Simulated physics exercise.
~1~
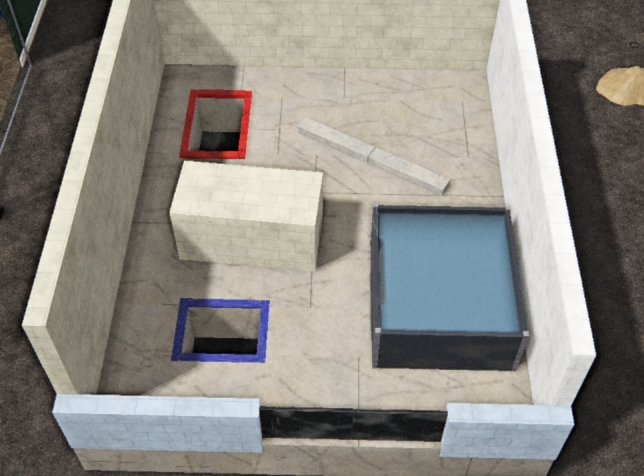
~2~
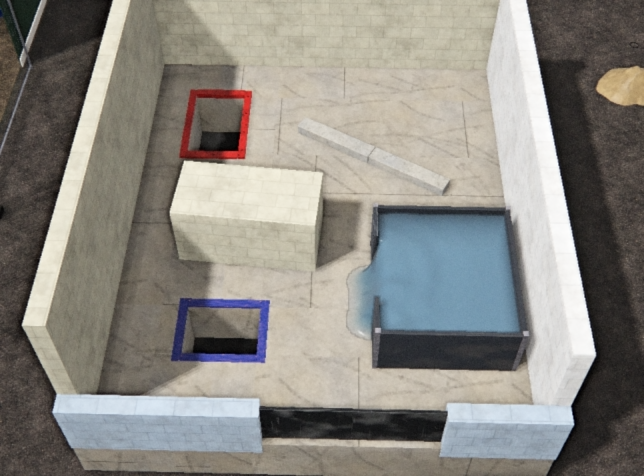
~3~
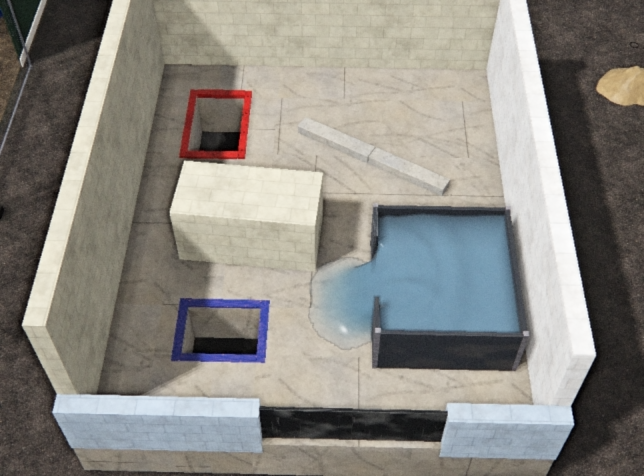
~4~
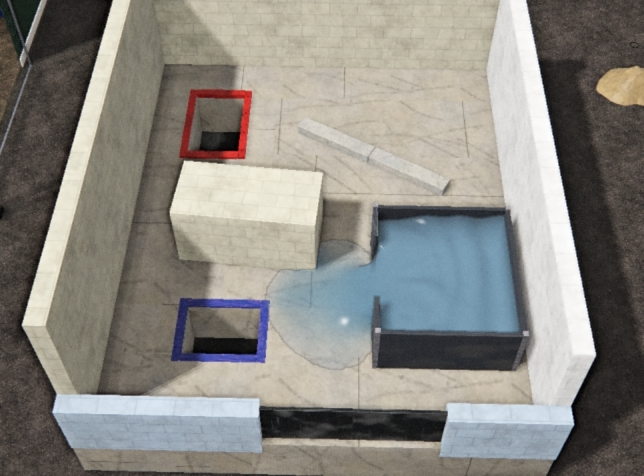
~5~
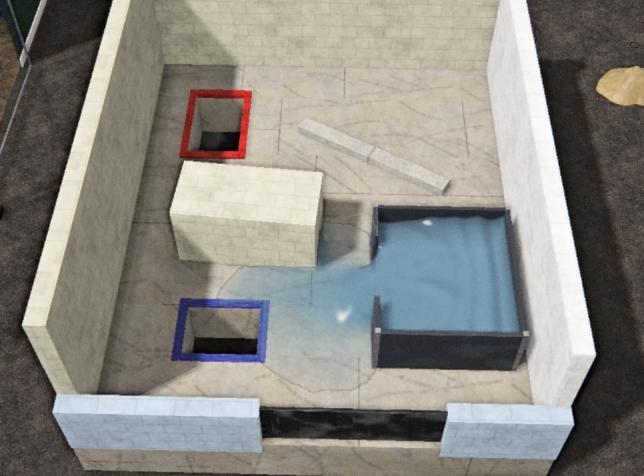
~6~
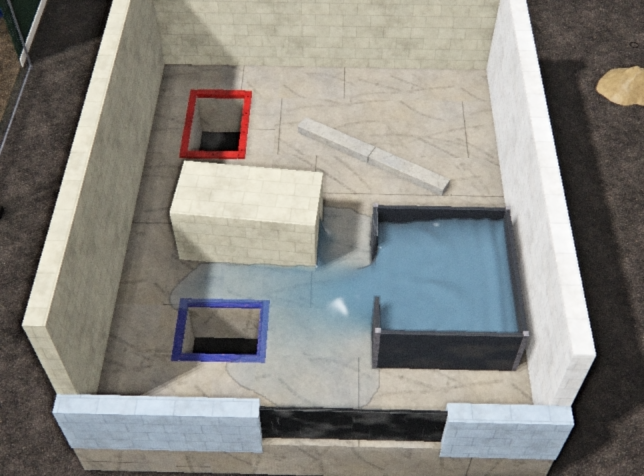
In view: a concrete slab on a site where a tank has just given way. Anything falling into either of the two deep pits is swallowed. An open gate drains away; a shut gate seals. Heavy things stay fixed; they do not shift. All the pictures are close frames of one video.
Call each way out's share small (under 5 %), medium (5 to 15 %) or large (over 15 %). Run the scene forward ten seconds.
Small, medium or large: The gate gets a small share; the red pit gets a small share; the blue pit gets a large share.
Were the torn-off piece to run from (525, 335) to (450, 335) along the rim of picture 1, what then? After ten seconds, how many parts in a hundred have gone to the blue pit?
Per cent to blue: 25.
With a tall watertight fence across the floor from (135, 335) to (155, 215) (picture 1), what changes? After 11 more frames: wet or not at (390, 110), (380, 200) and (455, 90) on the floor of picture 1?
Going one after another, I'd say kept clear of the flood, then reached by the flood, then kept clear of the flood.
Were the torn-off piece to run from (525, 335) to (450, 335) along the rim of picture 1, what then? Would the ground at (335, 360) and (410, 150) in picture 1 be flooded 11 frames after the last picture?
Point one waterlogged, point two not reached.
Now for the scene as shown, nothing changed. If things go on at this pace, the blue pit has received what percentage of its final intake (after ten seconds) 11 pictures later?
Around 30 percent.
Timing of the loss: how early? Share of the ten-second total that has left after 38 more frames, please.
My figure: 80 percent.
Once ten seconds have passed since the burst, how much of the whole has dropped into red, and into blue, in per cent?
Close to 2 in a hundred and 48 in a hundred, in that order.
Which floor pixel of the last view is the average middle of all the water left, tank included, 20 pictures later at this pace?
It is near (329, 295).
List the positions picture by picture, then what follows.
The tank at (446, 271) is whole and still, in the first picture.
Water pours out at (376, 292) and has run to (361, 271), in the second picture.
Water pours out at (376, 292) and has run to (323, 274), in the third picture.
The front is at (275, 287), out from the gap at (376, 292), in the fourth picture.
Water pours out at (376, 292) and has run to (227, 290), in the fifth picture.
The front is at (179, 292), out from the gap at (376, 292), in the sixth picture.
A moment on, water covers 30 % of the floor; the gate 0 %, the red pit 0 %, the blue pit 7 %.
Next, water covers 40 % of the floor; the gate 0 %, the red pit 0 %, the blue pit 14 %.
Then, water covers 55 % of the floor; the gate 0 %, the red pit 1 %, the blue pit 23 %.
Later, water covers 75 % of the floor; the gate 0 %, the red pit 2 %, the blue pit 37 %.
In the end, water covers 90 % of the floor; the gate 0 %, the red pit 2 %, the blue pit 48 %.
